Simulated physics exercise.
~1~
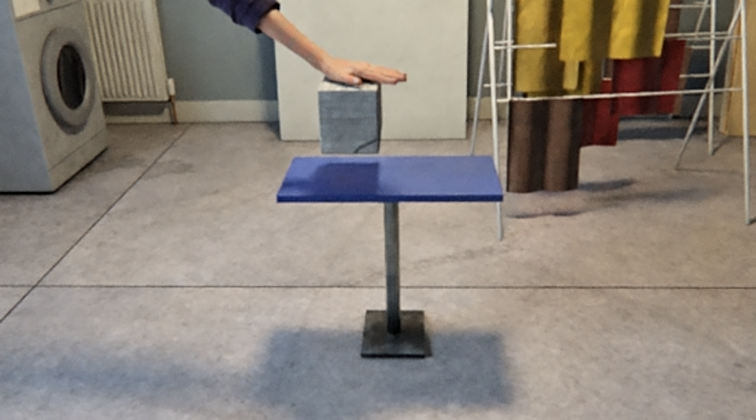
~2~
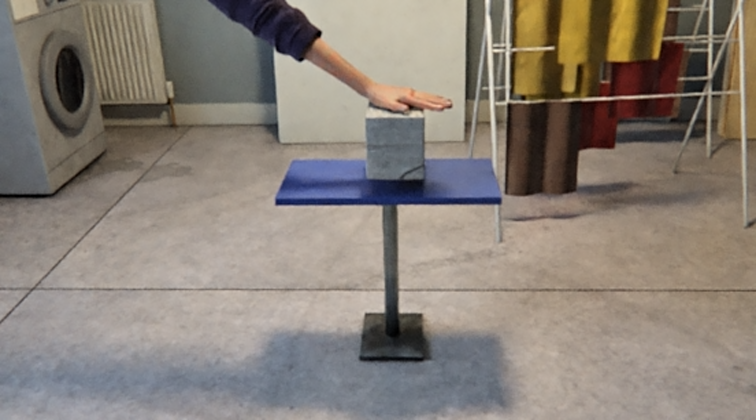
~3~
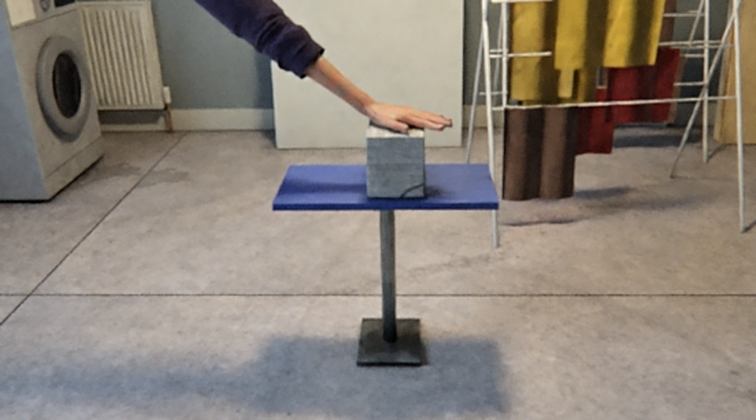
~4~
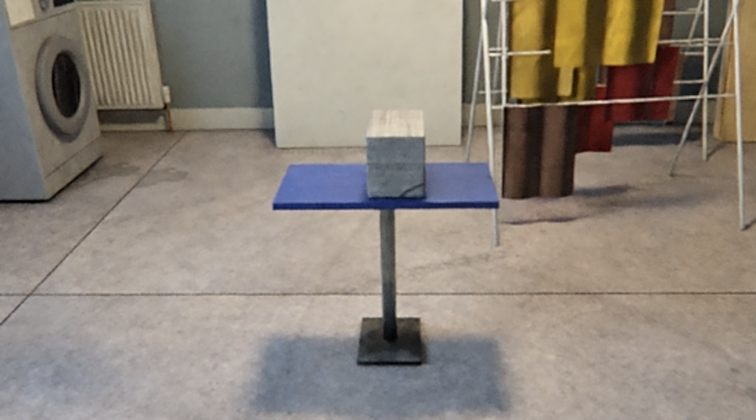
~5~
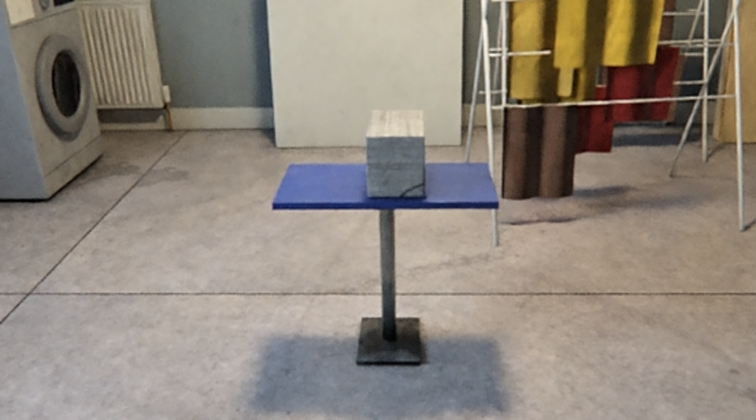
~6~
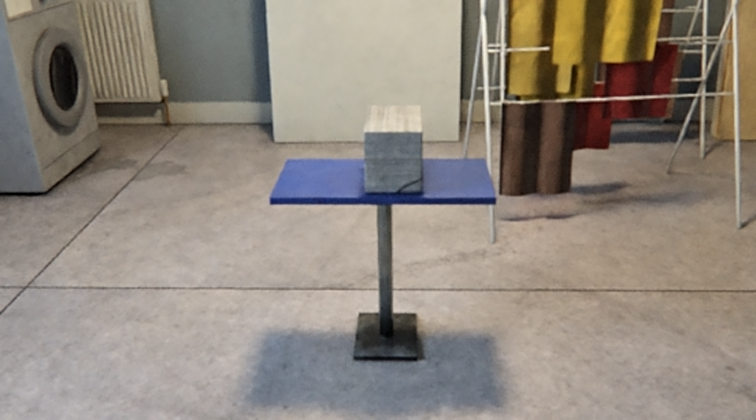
The clip shows a hand lowering a gray block onto a small blue side table, moving right and down until it rests near the middle of the top. The hand lets go and withdraws, and the table stays steady with the block sitting still on it.
